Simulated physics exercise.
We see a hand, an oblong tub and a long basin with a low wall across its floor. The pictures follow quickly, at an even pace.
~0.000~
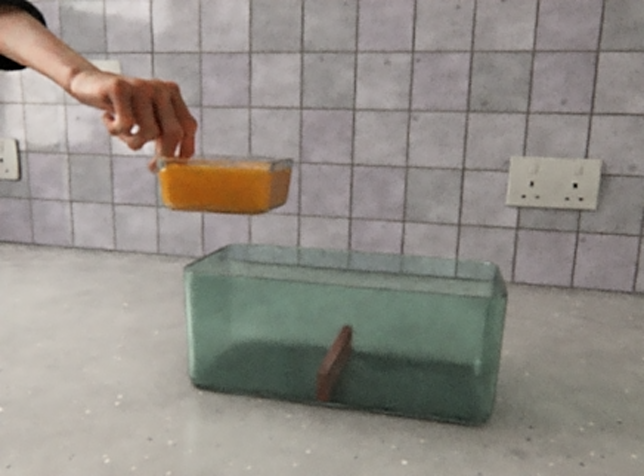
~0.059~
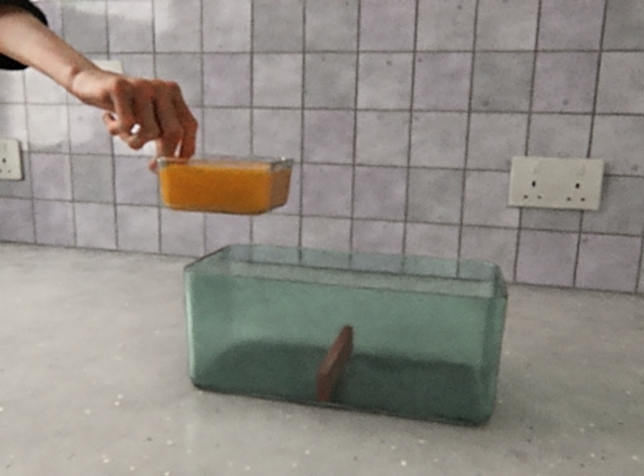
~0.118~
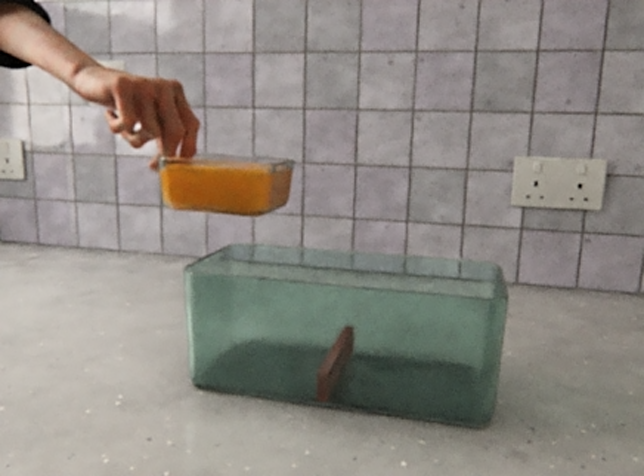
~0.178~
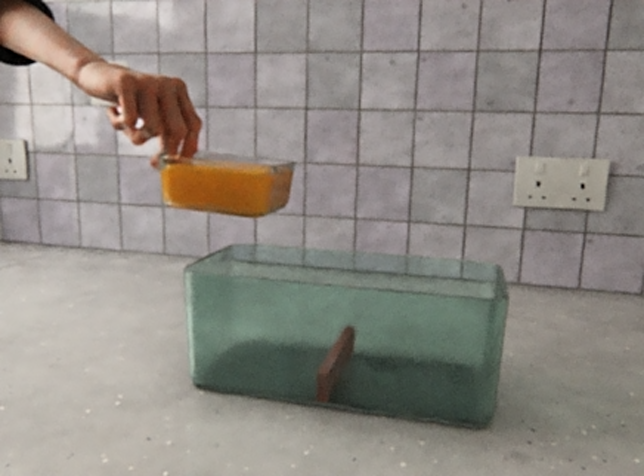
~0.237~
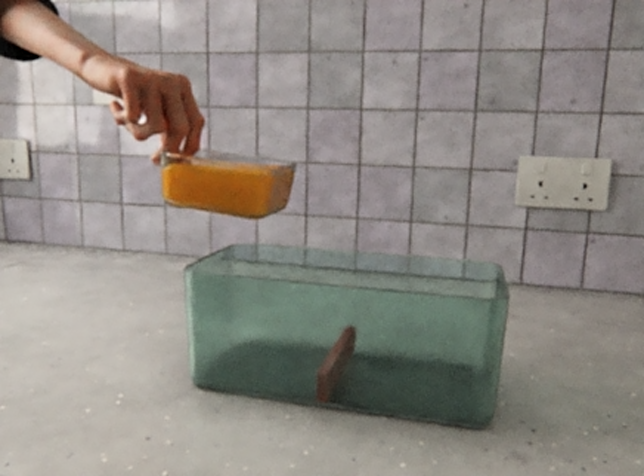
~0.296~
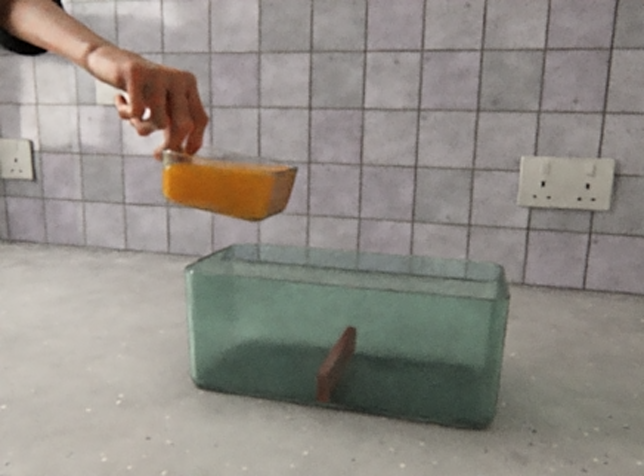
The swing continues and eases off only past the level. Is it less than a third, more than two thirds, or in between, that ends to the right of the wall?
The share right of the wall is between a third and two thirds.
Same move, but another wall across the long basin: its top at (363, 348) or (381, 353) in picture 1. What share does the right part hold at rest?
First some 5, then 5 per cent.
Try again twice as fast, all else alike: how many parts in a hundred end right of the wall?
Roughly 40 in a hundred.
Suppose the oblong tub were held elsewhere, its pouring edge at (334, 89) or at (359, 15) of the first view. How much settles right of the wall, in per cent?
First some 85, then 90 per cent.
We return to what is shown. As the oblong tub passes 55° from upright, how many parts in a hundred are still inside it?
It comes to 40 per cent or so.
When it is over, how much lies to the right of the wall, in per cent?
Near 50 %.
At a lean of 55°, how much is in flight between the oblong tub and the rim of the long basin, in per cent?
Roughly 25 in a hundred.
A moment on, the oblong tub is tipped part way and 42 per cent is still to pour, 17 is left of the wall and 15 right of it.
Next, the oblong tub is tipped on its side and 8 per cent is still to pour, 41 is left of the wall and 47 right of it.
Then the oblong tub is tipped on its side and 0 per cent is still to pour, 51 is left of the wall and 48 right of it.
Later the oblong tub is tipped on its side and 0 per cent is still to pour, 52 is left of the wall and 48 right of it.
Finally, 52 per cent lies left of the wall, 48 right of it and 0 outside.
